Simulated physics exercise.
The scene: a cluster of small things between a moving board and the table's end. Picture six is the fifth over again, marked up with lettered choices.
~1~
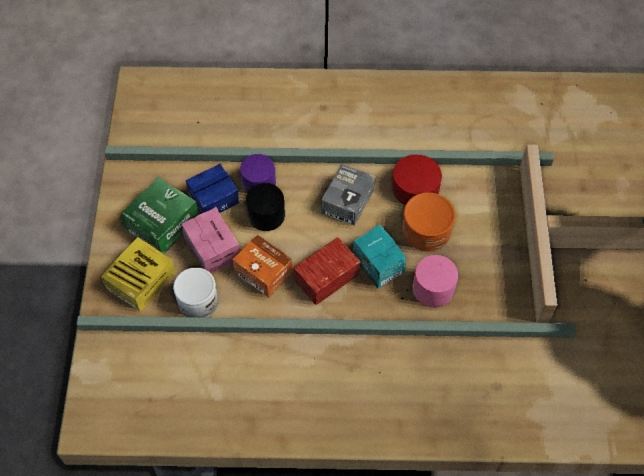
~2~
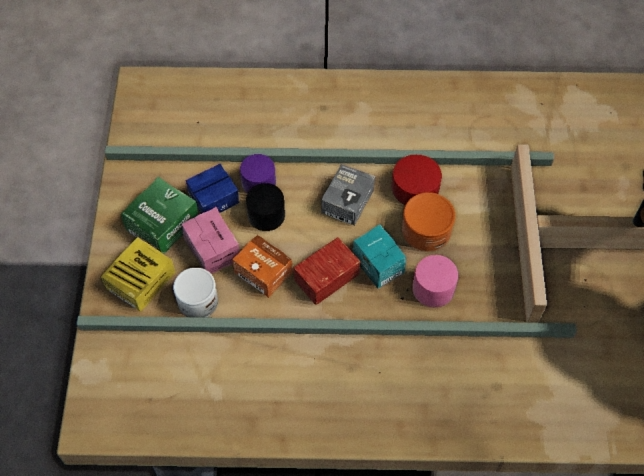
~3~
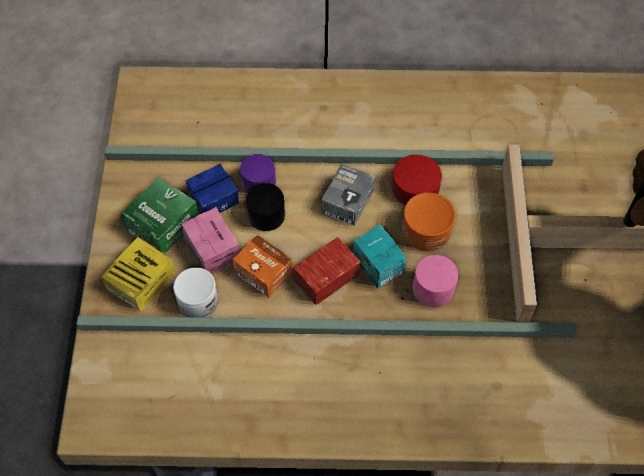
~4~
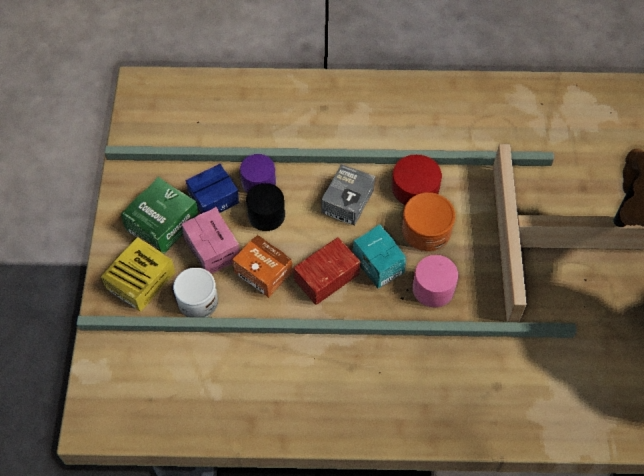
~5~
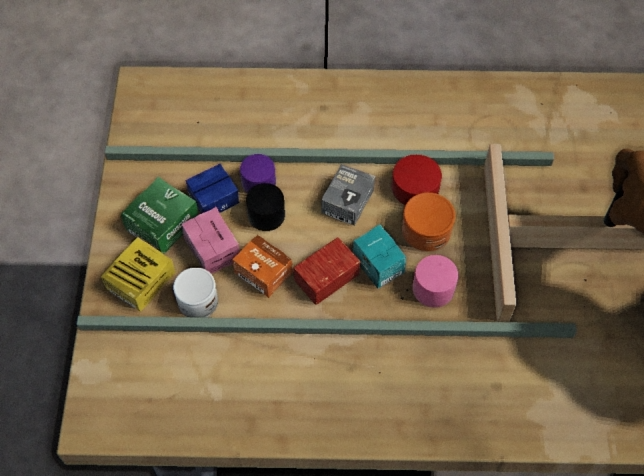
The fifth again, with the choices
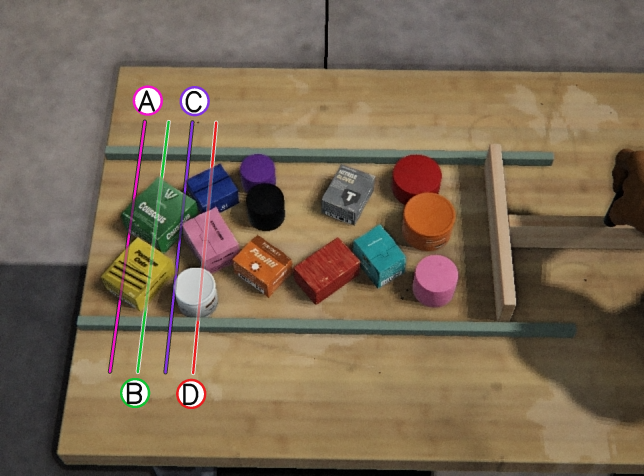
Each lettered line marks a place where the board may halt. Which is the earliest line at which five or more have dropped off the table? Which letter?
Up to line C.
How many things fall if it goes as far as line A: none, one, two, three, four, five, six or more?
In all, six or more.
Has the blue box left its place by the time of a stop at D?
Yes.
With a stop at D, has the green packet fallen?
Yes.
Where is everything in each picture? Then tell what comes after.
In the first frame, pink packet (211, 241); orange jar (428, 222); red block (327, 271).
In the second frame, board (532, 220); yellow box (139, 275).
In the third frame, board (522, 220); green packet (160, 216).
In the fourth frame, board (512, 220); purple pot (258, 176).
In the fifth frame, board (502, 220); blue box (213, 192); white tub (196, 294); pink tin (435, 282).
On the marked copy, A at (129, 237); B at (154, 237); C at (180, 238); D at (206, 238).
Taking C. A third of the way, board (387, 218); red tin (354, 177); red block (307, 282).
Two thirds of the way, board (270, 217); green packet (82, 203); yellow box (92, 279).
When it is over, board (180, 215); green packet over the edge; pink packet over the edge; seven fallen.
As for the rest, A drops twelve, but is farther than needed; B drops nine, but is farther than needed; D drops only four.
